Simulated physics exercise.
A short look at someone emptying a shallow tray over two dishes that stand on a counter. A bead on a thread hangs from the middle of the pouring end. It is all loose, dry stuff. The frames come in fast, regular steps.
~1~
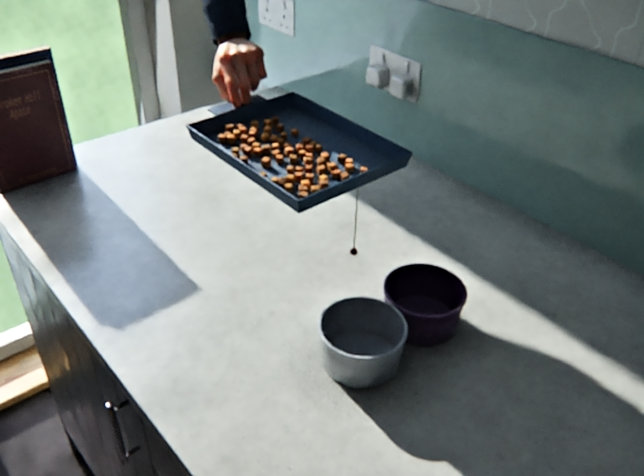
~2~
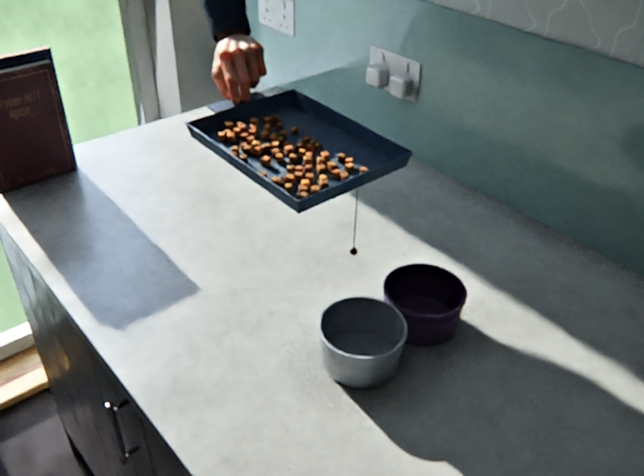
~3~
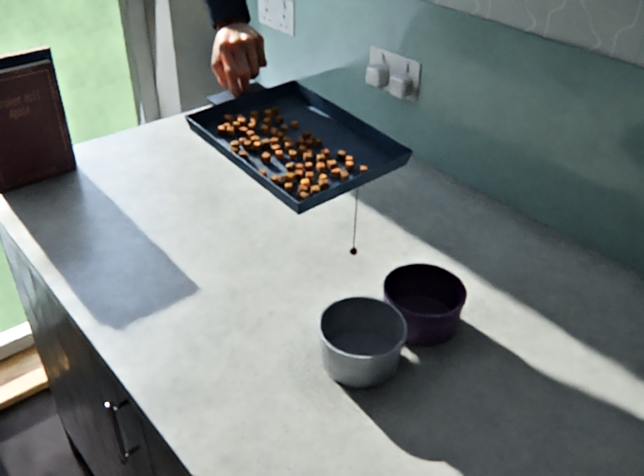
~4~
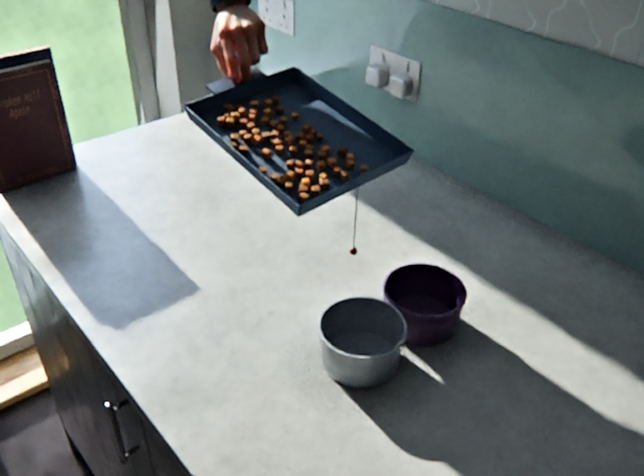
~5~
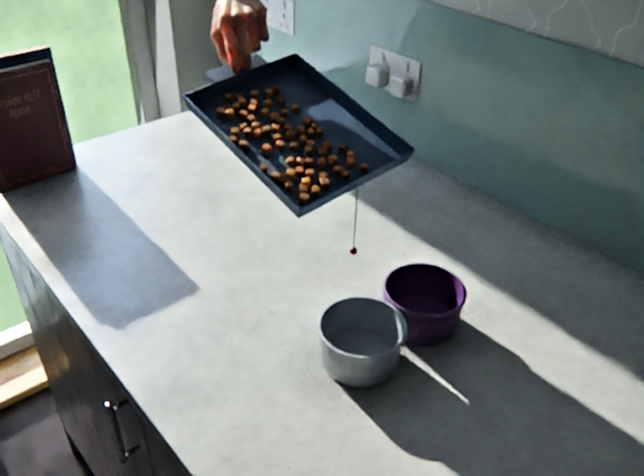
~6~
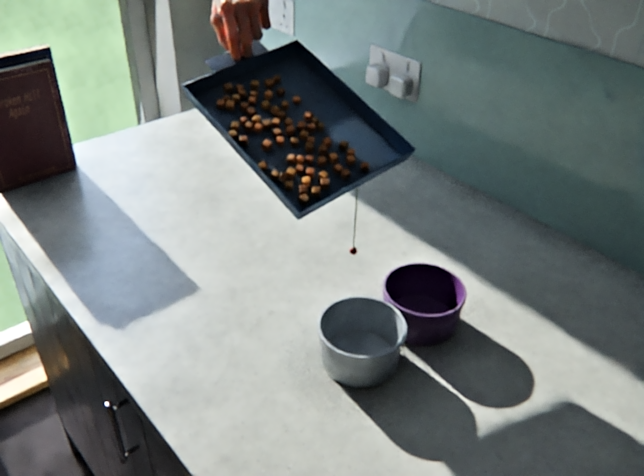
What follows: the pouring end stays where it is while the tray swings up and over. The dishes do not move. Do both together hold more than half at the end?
They take less than half between them.
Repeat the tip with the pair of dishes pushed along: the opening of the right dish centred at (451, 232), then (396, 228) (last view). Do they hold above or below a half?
First below a half, then less than half.
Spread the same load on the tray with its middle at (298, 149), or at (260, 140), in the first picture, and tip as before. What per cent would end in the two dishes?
In turn 30 and 10 in a hundred.
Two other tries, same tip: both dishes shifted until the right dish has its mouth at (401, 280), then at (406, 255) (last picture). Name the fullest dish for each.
The first try: The dish on the left. The second: The left dish.
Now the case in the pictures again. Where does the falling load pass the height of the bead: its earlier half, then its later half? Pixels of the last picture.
First near (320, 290), later near (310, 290).
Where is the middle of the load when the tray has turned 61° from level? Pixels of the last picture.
Close to (308, 177).
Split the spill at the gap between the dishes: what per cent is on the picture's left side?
It comes to 100 per cent or so.
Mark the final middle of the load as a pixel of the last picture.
Around (324, 327).
Soon after the last picture, tray tipped steeply; all on the tray.
A little later, tray tipped right over; nearly all on the tray; a stray few in the left dish; a stray few outside both.
Later still, tray tipped past a quarter turn; a small part in the left dish; most outside both.
At rest, tray tipped past a quarter turn; a small part in the left dish; none in the right dish; most outside both.
